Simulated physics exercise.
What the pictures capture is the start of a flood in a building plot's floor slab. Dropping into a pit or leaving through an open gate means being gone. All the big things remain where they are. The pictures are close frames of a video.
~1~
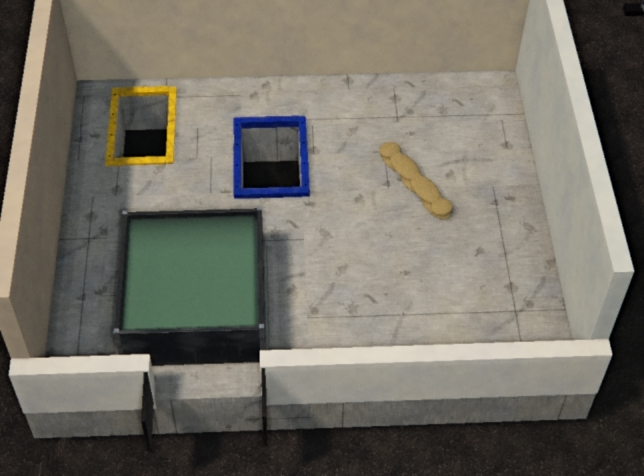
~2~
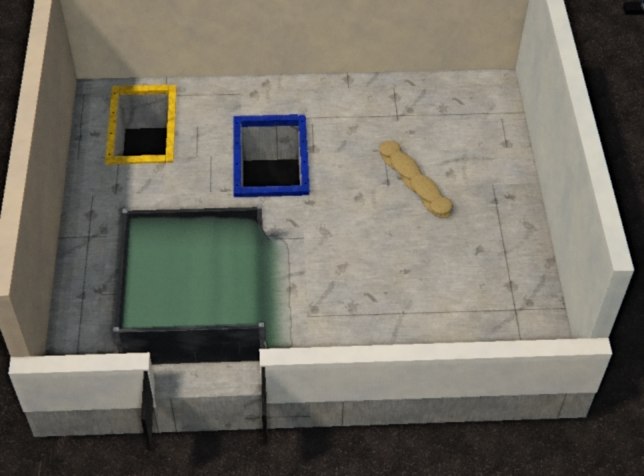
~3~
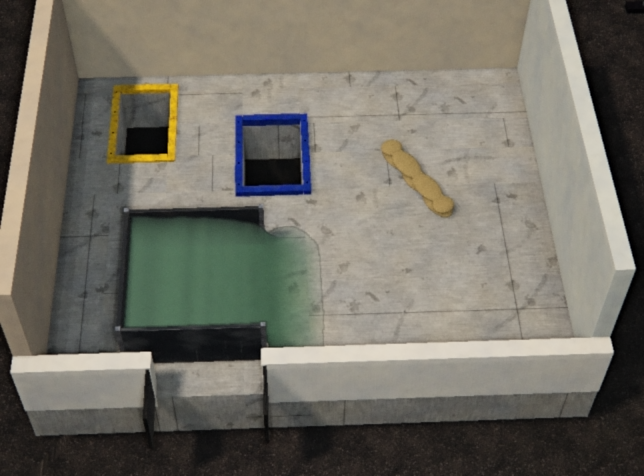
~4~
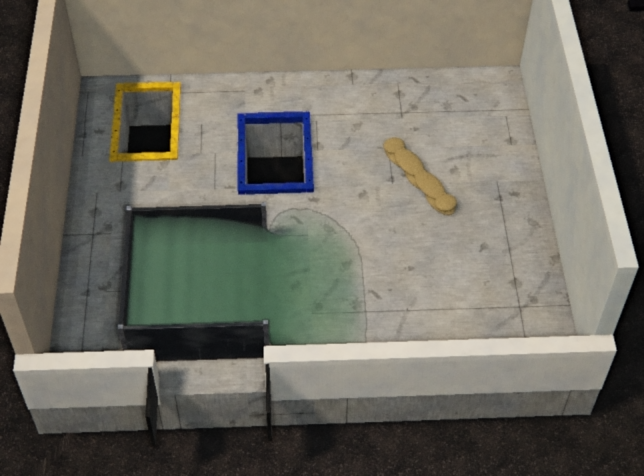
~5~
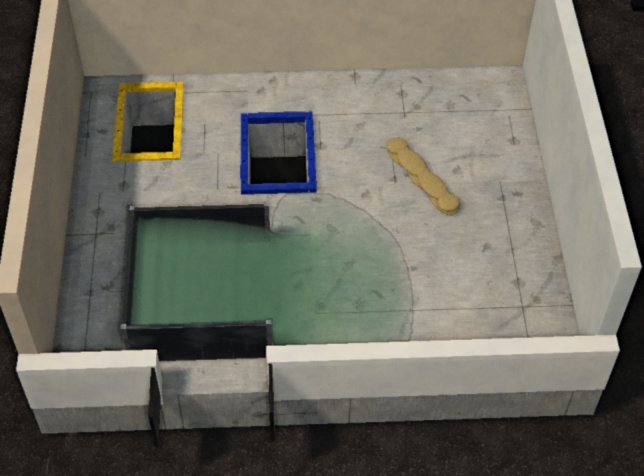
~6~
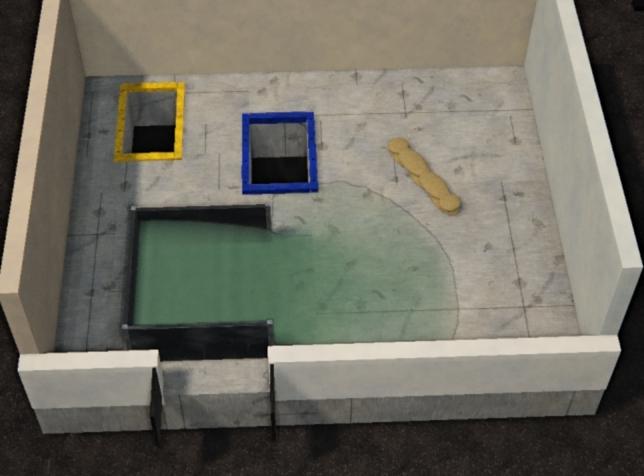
Green water pours from the right side of a dark tank and spreads across the floor.
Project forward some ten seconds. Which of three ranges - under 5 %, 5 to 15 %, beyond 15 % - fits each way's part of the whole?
The gate claims a light share - short of five per cent, the blue pit claims a light share - short of five per cent, the yellow pit claims an in-between share - five to fifteen per cent.
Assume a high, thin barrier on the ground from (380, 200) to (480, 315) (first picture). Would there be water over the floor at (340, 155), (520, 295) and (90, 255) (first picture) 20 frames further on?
As the points were listed, they come out taken by the flood, taken by the flood, and finally free from flooding.
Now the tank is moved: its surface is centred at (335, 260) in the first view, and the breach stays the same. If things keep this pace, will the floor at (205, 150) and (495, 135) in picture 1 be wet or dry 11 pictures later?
Going point by point, I get high and dry then drenched.
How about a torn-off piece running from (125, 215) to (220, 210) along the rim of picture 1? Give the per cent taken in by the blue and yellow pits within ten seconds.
Shares: Blue at 2 percent, yellow at 45 percent.
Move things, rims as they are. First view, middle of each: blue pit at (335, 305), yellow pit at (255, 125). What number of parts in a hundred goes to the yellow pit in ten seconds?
Roughly 0 per cent ends up in the yellow pit.
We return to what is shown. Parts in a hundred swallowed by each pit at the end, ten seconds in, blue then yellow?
In the order asked, roughly 0 and 6 percent.
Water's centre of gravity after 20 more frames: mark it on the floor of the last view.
About (424, 259) in the last view.
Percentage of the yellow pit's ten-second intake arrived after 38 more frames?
I make it 0 per cent.
A moment on, water covers 40 % of the floor; the gate 0 %, the blue pit 0 %, the yellow pit 0 %.
Next, water covers 45 % of the floor; the gate 0 %, the blue pit 0 %, the yellow pit 0 %.
Then, water covers 55 % of the floor; the gate 0 %, the blue pit 0 %, the yellow pit 0 %.
Later, water covers 70 % of the floor; the gate 0 %, the blue pit 0 %, the yellow pit 0 %.
In the end, water covers 90 % of the floor; the gate 1 %, the blue pit 1 %, the yellow pit 7 %.
